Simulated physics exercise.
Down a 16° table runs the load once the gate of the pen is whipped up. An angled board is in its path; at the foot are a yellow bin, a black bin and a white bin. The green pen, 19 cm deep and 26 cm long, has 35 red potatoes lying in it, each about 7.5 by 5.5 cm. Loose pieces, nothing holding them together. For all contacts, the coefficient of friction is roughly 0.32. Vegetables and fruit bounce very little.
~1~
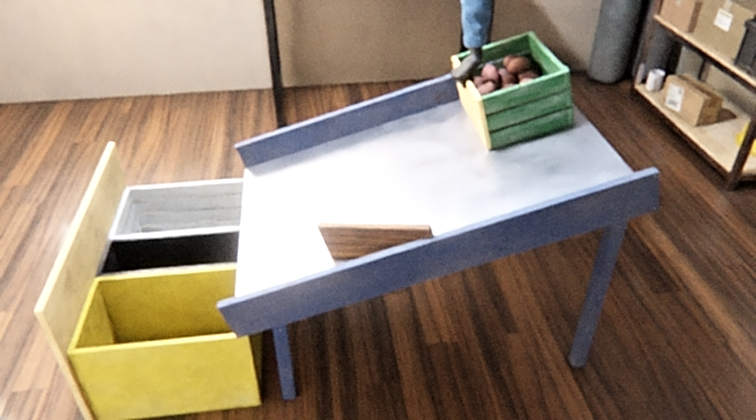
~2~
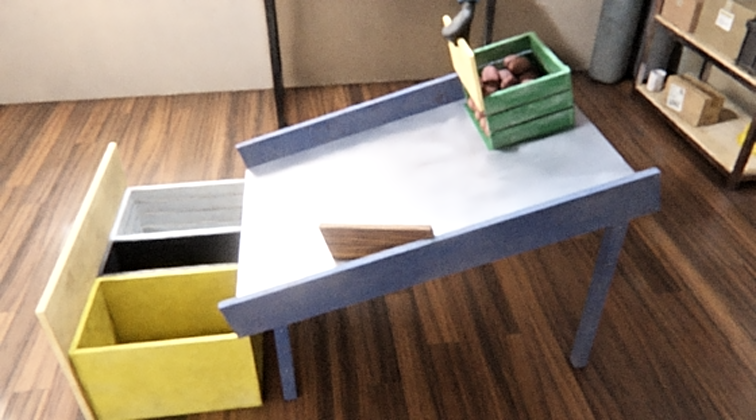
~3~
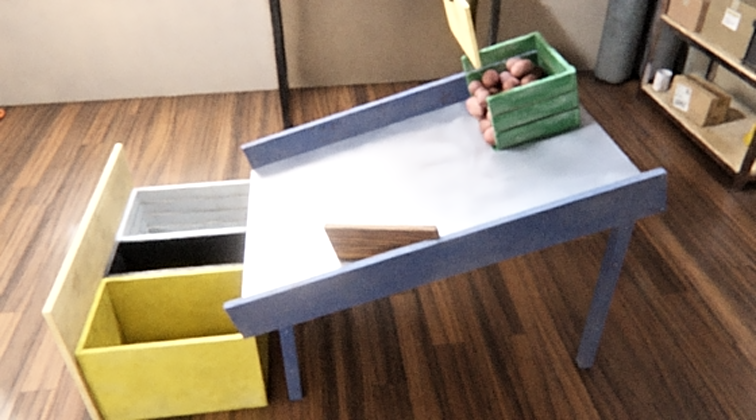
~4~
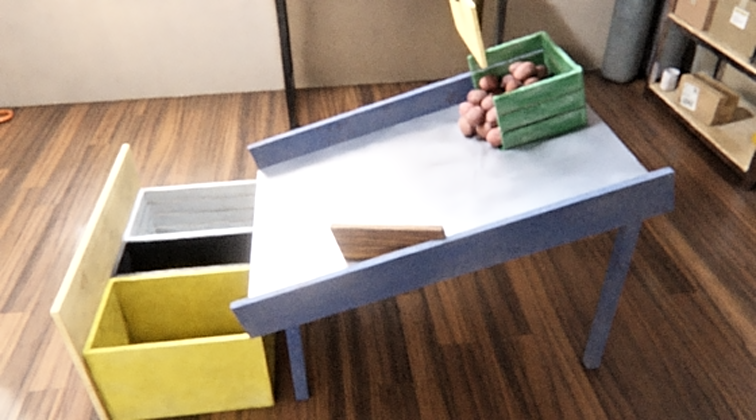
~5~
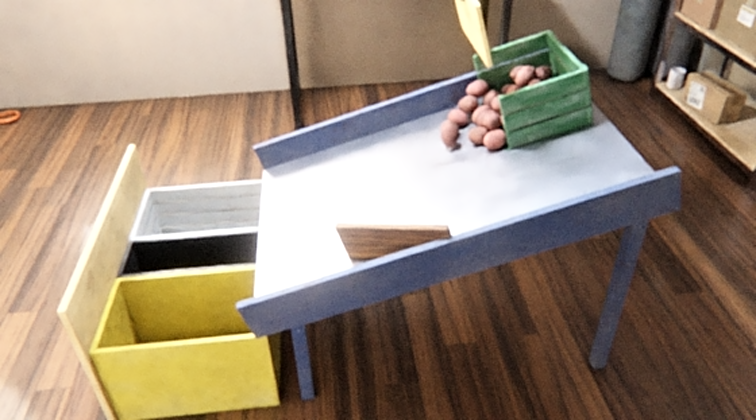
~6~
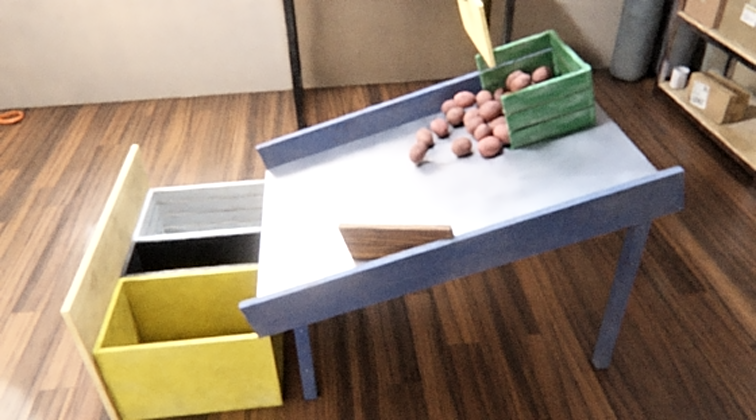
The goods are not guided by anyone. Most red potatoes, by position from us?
Rearmost.
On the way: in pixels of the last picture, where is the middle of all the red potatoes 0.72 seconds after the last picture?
The middle of the load sits near (373, 155).
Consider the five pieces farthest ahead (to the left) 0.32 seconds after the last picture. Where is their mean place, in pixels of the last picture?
They're centred near (357, 164).
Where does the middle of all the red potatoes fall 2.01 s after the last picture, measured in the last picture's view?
The middle lies close to (186, 277).
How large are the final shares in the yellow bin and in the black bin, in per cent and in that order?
The shares come out near 10 and 25 in a hundred.
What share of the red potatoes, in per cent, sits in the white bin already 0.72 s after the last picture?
Roughly 5 percent.
Then, 0.32 s after the last picture, 12 still in the green pen and 23 on the slope.
Then, 0.72 s after the last picture, 1 still in the green pen, 2 in the white bin, 31 on the slope and 1 in the air.
Then, 1.29 s after the last picture, 1 in the yellow bin, 4 in the black bin, 14 in the white bin, 10 on the slope and 6 in the air.
Final count (2.01 s after the last picture), 3 in the yellow bin, 8 in the black bin and 24 in the white bin.
